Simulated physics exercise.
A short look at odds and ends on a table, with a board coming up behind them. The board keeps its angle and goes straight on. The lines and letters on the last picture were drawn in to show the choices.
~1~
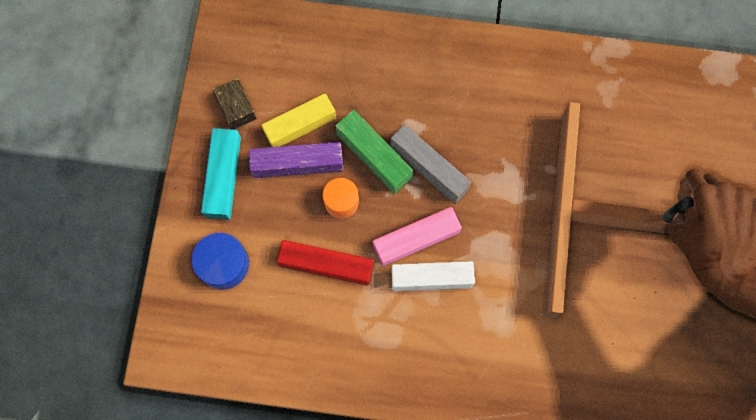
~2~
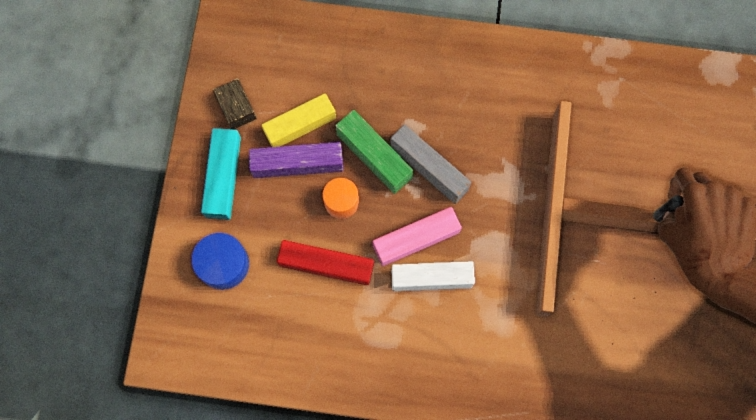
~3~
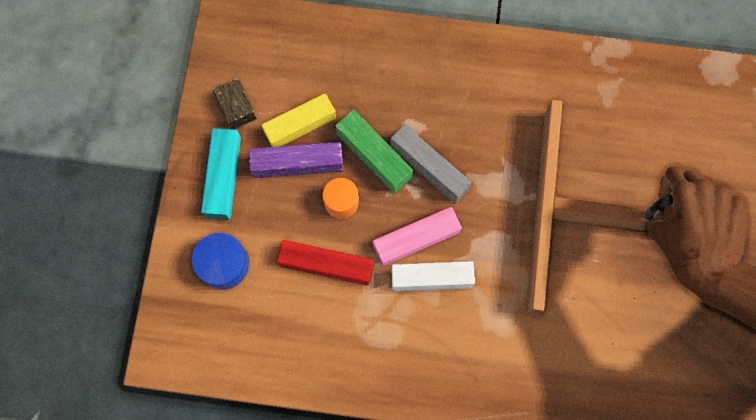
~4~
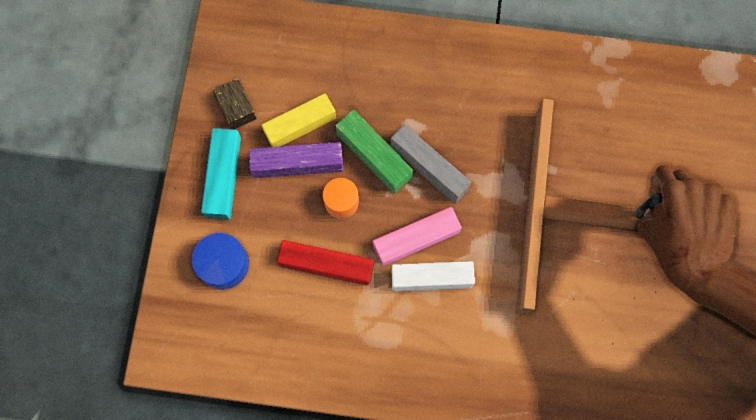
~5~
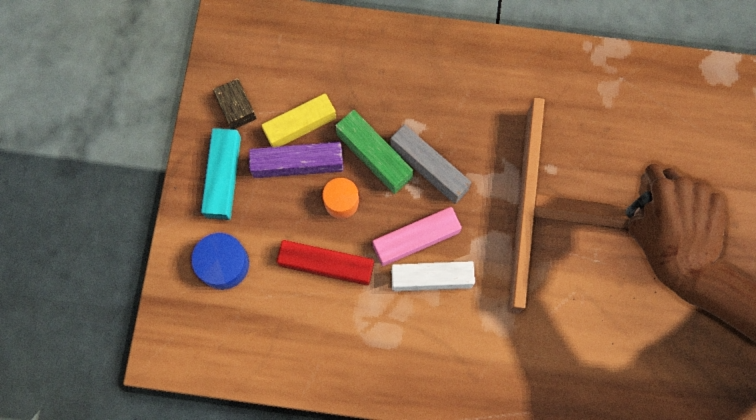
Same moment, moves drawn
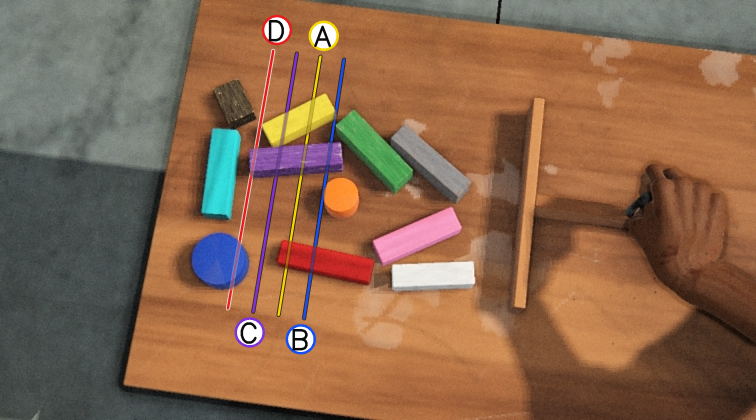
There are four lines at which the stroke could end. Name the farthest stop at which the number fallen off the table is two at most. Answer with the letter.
Up to line A.
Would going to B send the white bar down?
No.
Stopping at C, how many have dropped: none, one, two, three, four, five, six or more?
In all, three.
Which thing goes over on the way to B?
The blue tin.
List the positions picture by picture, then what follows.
In the first picture, blue tin (221, 262); red stick (326, 263); turquoise stick (221, 174).
In the second picture, board (558, 203); orange tin (341, 198).
In the third picture, board (548, 202); white bar (432, 277).
In the fourth picture, board (539, 201); black block (235, 104).
In the fifth picture, board (530, 200); purple bar (296, 160); pink stick (417, 237); blue tin (221, 262).
On the copy, A at (300, 181); B at (325, 184); C at (276, 178); D at (251, 175).
On A. First, board (445, 189); red stick (300, 260); white bar (387, 270).
Then, board (364, 178); blue tin (146, 257); turquoise stick (211, 174).
Finally, board (302, 170); blue tin over the edge; turquoise stick (168, 186); one fallen.
By contrast, B is within the limit but short; C drops three; D drops five.
